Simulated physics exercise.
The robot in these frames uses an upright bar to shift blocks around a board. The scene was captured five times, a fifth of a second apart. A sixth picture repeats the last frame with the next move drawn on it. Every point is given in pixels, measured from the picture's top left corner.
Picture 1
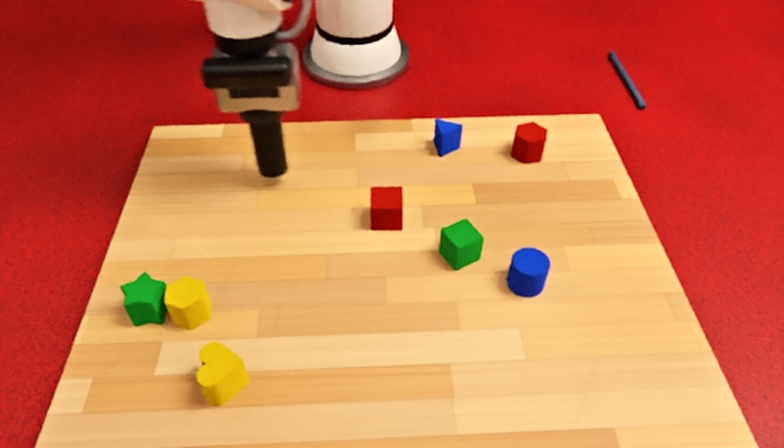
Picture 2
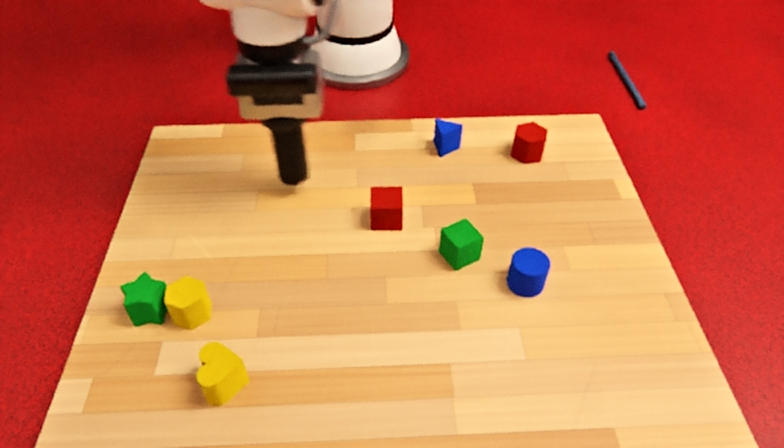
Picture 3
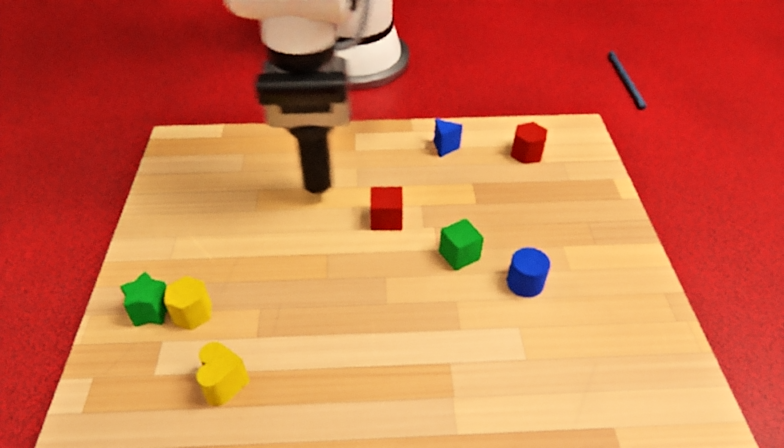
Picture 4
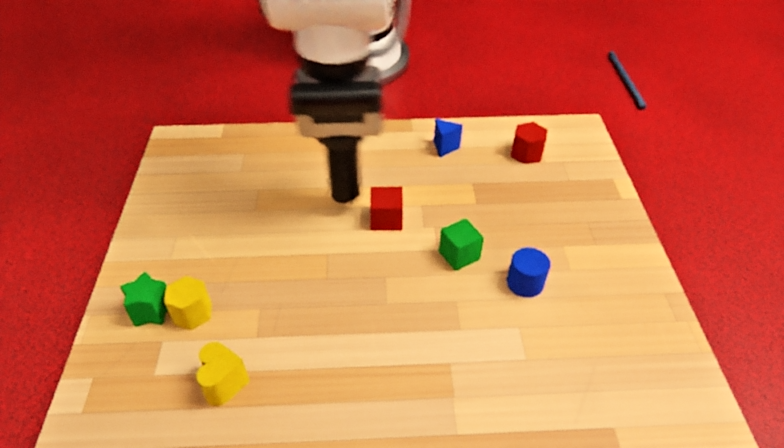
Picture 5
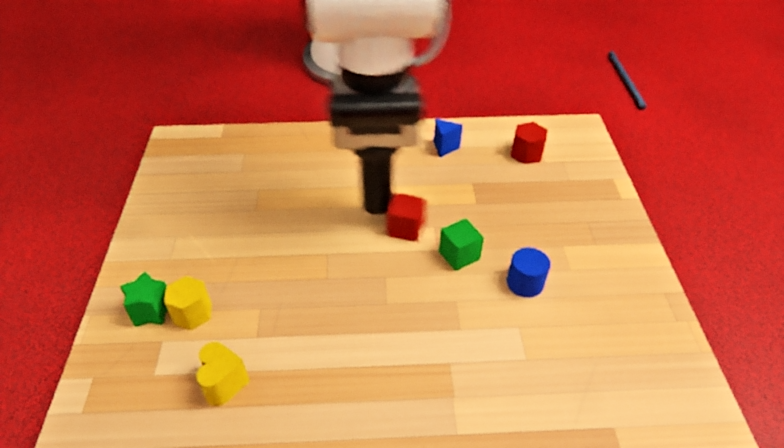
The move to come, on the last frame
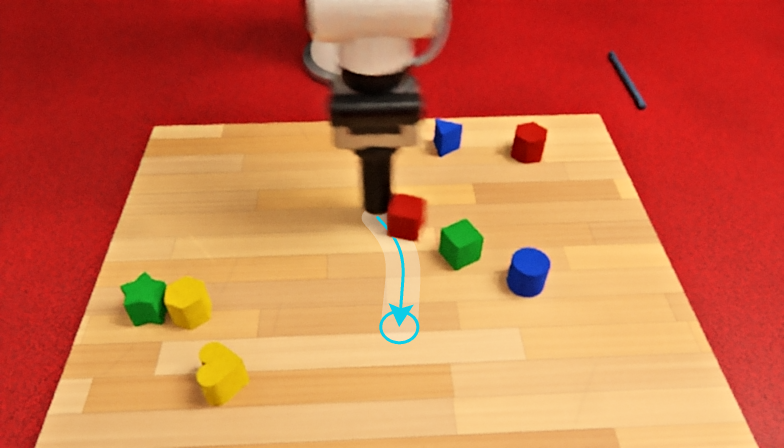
A robot arm moved its upright black bar rightward and slightly nearer across the wooden board, then nudged the red cube a short way right toward the green cube, while the other blocks stayed still.
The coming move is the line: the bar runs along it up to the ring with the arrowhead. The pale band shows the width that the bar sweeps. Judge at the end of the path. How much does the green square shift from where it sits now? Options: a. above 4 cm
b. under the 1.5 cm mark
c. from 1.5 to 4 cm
b (under the 1.5 cm mark)
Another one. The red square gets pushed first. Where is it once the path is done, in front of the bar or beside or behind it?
The bar will have lost it.
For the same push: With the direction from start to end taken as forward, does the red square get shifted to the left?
Yes, that is how it ends up.
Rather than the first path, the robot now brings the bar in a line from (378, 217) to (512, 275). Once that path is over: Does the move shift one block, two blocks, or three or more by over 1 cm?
Blocks that move over 1 cm: Three or more.
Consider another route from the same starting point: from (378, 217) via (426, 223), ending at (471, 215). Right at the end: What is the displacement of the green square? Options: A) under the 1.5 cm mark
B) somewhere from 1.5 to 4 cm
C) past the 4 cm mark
That would be B.
Path on the board, from (378, 217) through (399, 247) and (403, 285) to (399, 327).
What follows on the original path. One third of the way, bar at (400, 236); red square at (433, 221), turned 30° anticlockwise; green square at (468, 236), turned 15° anticlockwise.
Two thirds of the way, bar at (403, 273); red square at (433, 221), turned 30° anticlockwise; green square at (468, 236), turned 15° anticlockwise.
At the end, bar at (400, 314); red square at (433, 221), turned 30° anticlockwise; green square at (468, 236), turned 15° anticlockwise.
